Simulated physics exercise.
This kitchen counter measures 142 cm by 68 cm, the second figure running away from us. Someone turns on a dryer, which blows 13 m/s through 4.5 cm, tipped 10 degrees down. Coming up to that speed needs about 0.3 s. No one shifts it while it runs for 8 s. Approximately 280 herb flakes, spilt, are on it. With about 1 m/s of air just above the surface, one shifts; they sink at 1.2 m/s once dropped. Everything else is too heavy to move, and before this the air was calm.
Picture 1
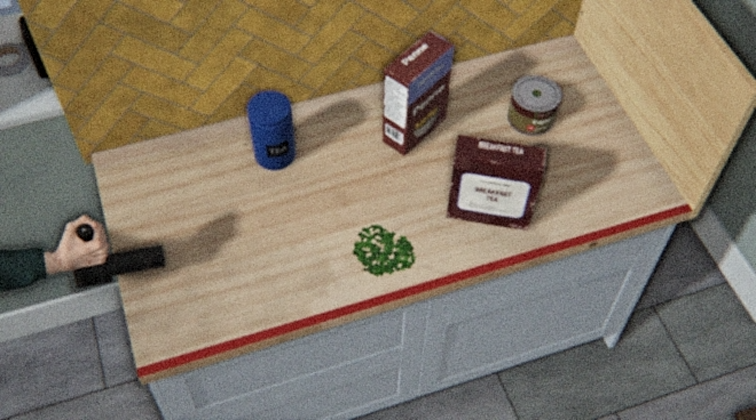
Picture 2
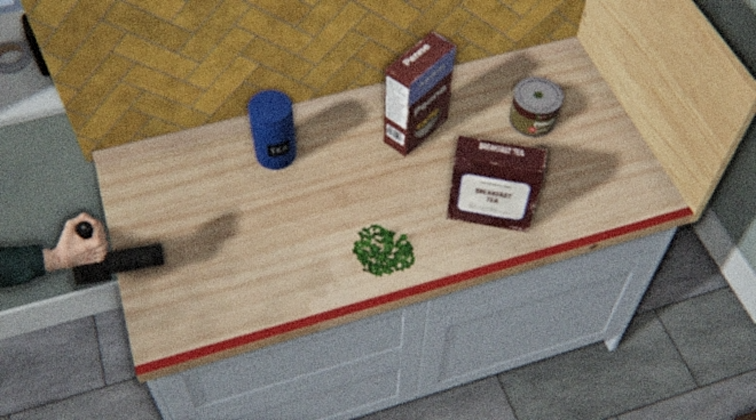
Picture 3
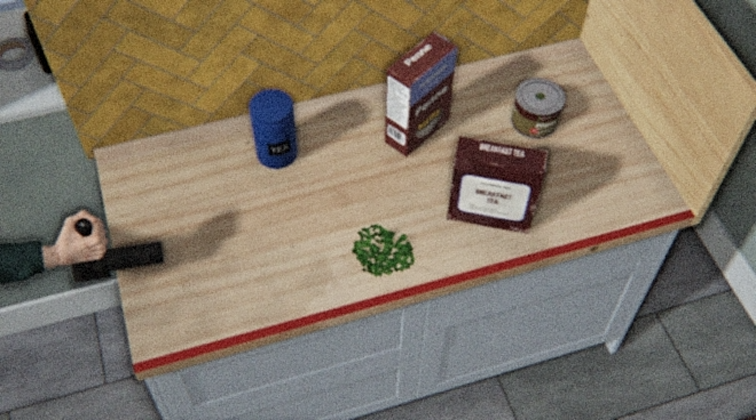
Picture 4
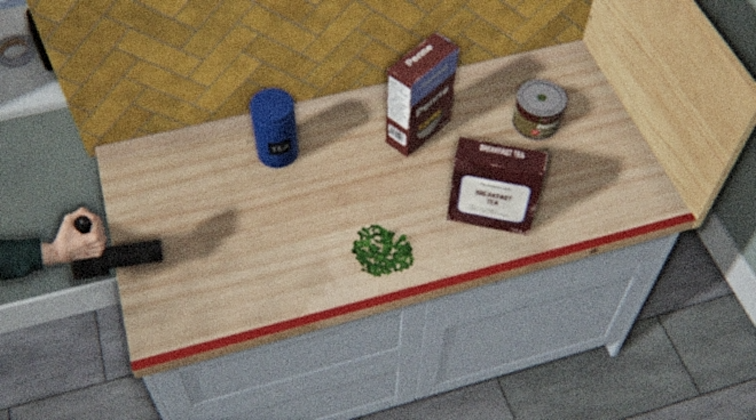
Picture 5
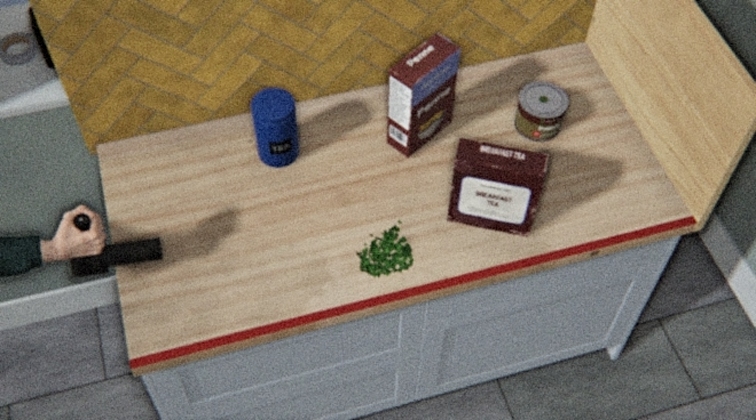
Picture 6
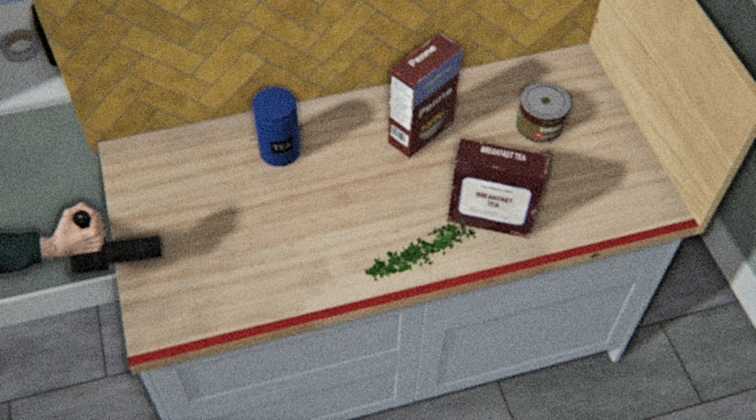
Green herb flakes lying still on a wooden counter, then spreading rightward toward a tea carton as a hand holds a black dryer.
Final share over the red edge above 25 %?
The quarter limit is broken.
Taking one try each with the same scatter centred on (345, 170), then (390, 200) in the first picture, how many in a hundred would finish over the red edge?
In turn: 0 per cent, 25 per cent.
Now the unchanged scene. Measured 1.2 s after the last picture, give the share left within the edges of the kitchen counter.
Roughly 0 %.
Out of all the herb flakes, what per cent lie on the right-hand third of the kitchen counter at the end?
Some 0 per cent.
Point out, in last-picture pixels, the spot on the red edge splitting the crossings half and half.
I'd put my finger close to (527, 269).
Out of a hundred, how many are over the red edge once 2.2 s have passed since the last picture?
Roughly 100 per cent.
Then, 1.2 s after the last picture, 100 % are over the red edge; 100 % have settled or left.
Then, 2.2 s after the last picture, 100 % are over the red edge; 100 % have settled or left.
Then, 4.1 s after the last picture, 100 % are over the red edge; 100 % have settled or left.
Then, 7.7 s after the last picture, at the end, 100 % are over the red edge.
